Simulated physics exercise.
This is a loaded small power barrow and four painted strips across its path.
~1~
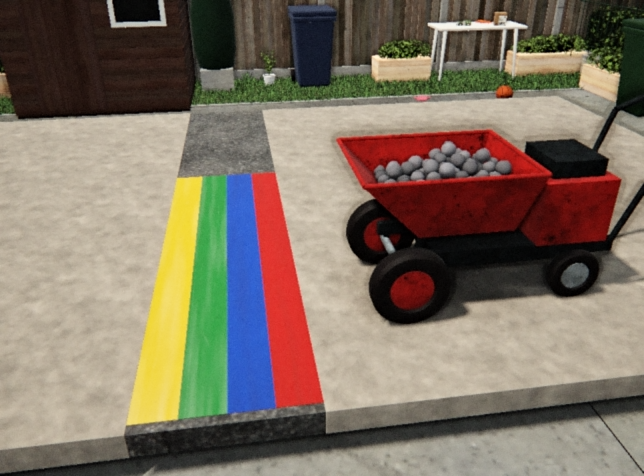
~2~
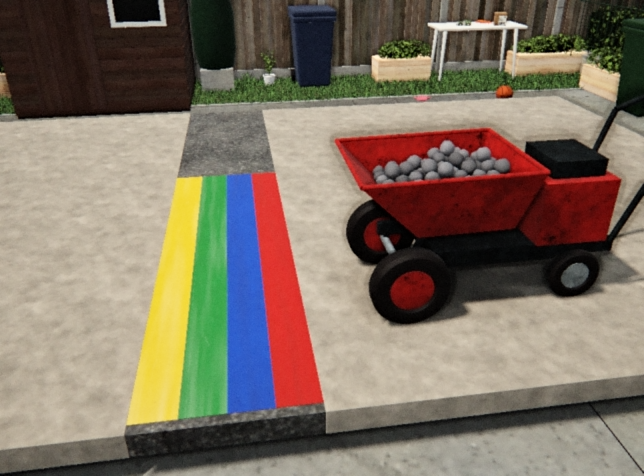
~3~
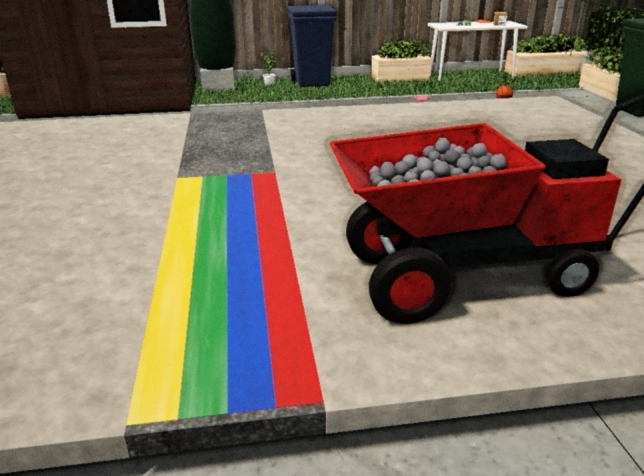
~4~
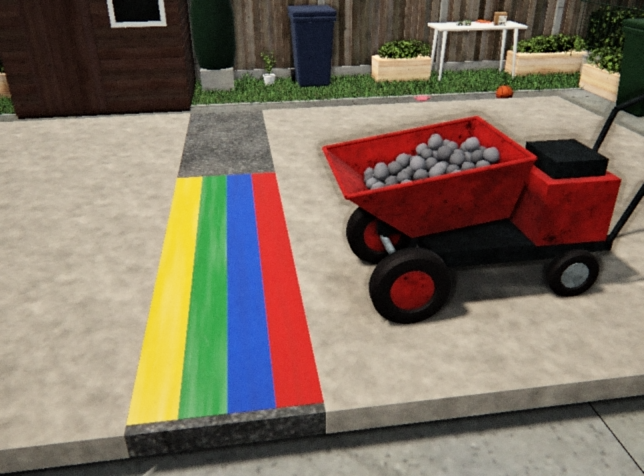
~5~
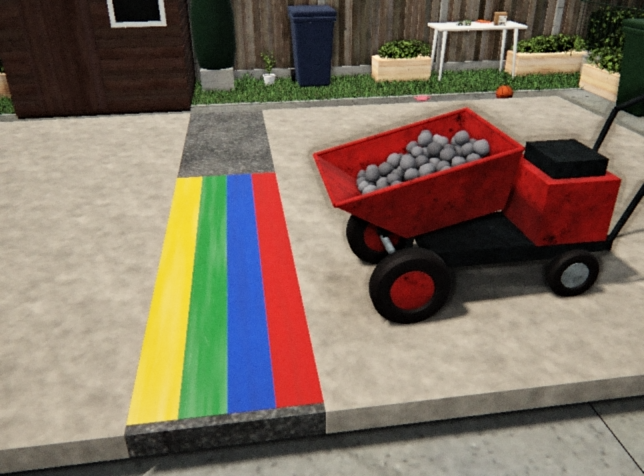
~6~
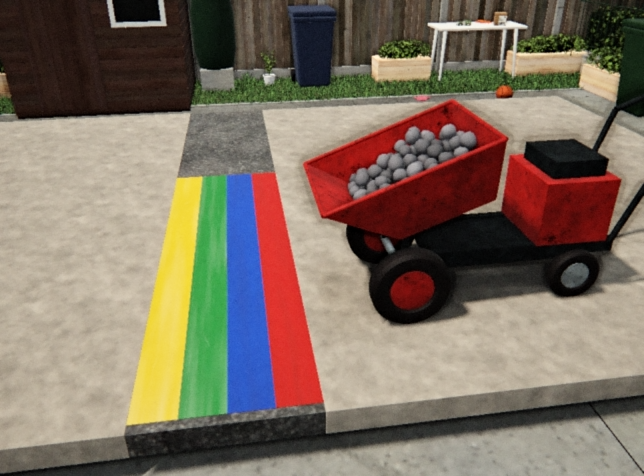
The video shows a small red barrow loaded with round grey cobbles beside yellow, green, blue and red painted strips. Its skip gradually tilts toward the left, the front lip lowering and the back rising, while the wheels stay still.
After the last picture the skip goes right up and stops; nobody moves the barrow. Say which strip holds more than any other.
The blue strip carries the most.
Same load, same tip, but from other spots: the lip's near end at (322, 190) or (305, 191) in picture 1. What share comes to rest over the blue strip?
Near 10 % and 0 %.
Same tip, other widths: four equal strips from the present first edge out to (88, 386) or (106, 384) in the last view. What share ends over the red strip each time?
First some 10, then 10 per cent.
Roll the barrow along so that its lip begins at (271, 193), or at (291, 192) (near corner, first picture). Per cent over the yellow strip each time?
Near 30 % and 30 %.
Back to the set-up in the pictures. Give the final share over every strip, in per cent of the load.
Red strip near 5; blue strip near 30; green strip near 20; yellow strip near 15.
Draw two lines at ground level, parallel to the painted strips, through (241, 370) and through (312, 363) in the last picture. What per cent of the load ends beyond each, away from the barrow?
In turn 50 and 70 in a hundred.
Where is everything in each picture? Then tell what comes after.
In the first picture, lip of the skip (365, 187), level; top of the load (443, 170), round cobbles; red strip (293, 360); blue strip (249, 364); green strip (205, 369); yellow strip (159, 374).
In the second picture, lip of the skip (363, 188), tipped barely; top of the load (442, 169).
In the third picture, lip of the skip (356, 192), tipped barely; top of the load (452, 157).
In the fourth picture, lip of the skip (347, 197), tipped a little; top of the load (458, 160).
In the fifth picture, lip of the skip (336, 206), tipped a little; top of the load (448, 156).
In the sixth picture, lip of the skip (324, 216), tipped clearly; top of the load (437, 146); red strip (293, 360); blue strip (249, 364); green strip (205, 369); yellow strip (159, 374).
Just after the last frame, skip tipped steeply; every one in the skip.
A moment on, skip tipped right over; roughly half in the skip; about a tenth over the red strip; roughly a third over the blue strip; about a tenth over the green strip.
Further on, skip tipped right over; roughly a quarter in the skip; about a tenth over the red strip; roughly a quarter over the blue strip; roughly a quarter over the green strip; about a tenth over the yellow strip; about a tenth off the paint.
When it is over, skip tipped right over; roughly a quarter in the skip; about a tenth over the red strip; roughly a quarter over the blue strip; roughly a quarter over the green strip; about a tenth over the yellow strip; about a tenth off the paint.
